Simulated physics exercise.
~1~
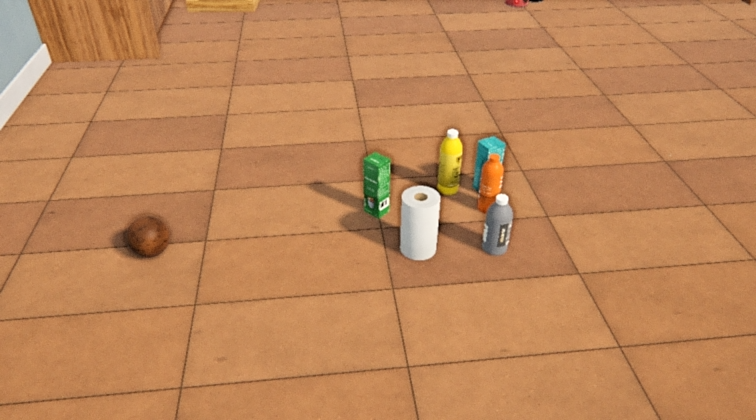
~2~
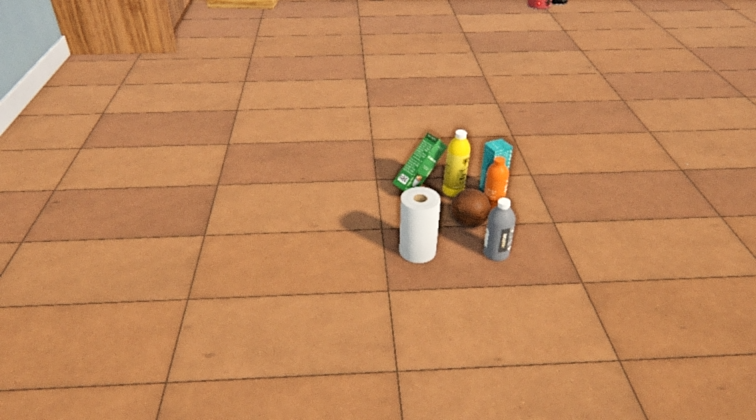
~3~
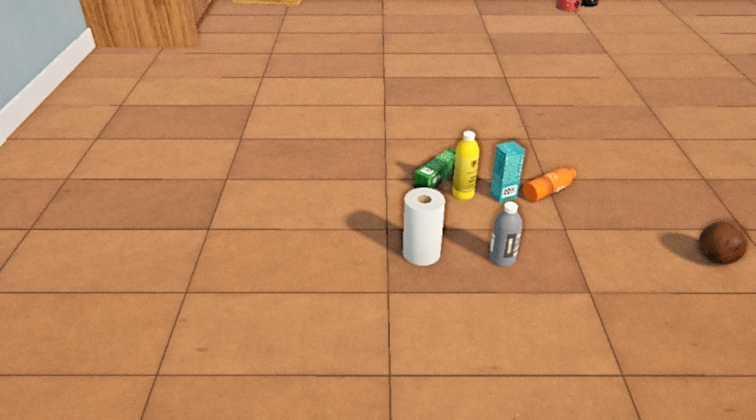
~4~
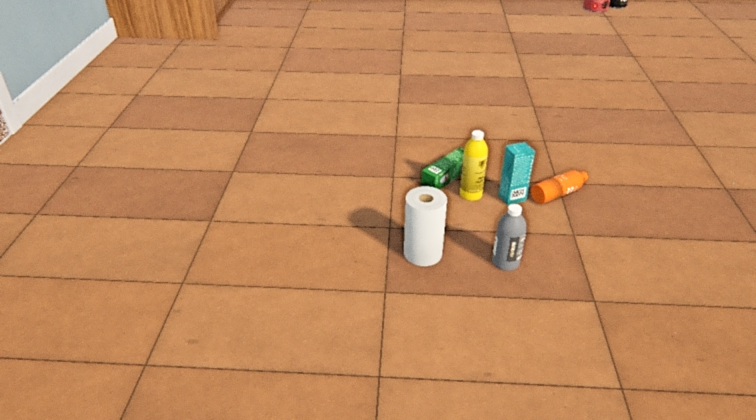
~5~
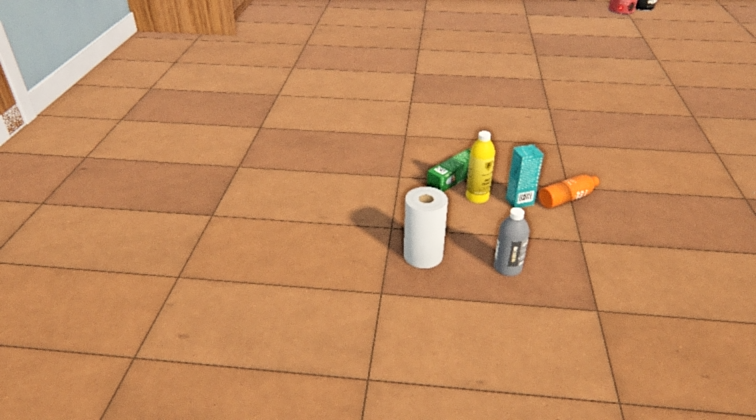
To begin with, a green carton, a yellow bottle, a turquoise carton, an orange bottle, a grey bottle and a white roll stand grouped on a tiled floor, with a brown ball off to their left. The ball rolls right and in among them, and the green carton tilts over. The ball carries on out to the right, leaving the green carton and the orange bottle lying on their sides. It then passes out of view as the view drifts slightly. At the end, those two remain down, while the other four still stand.
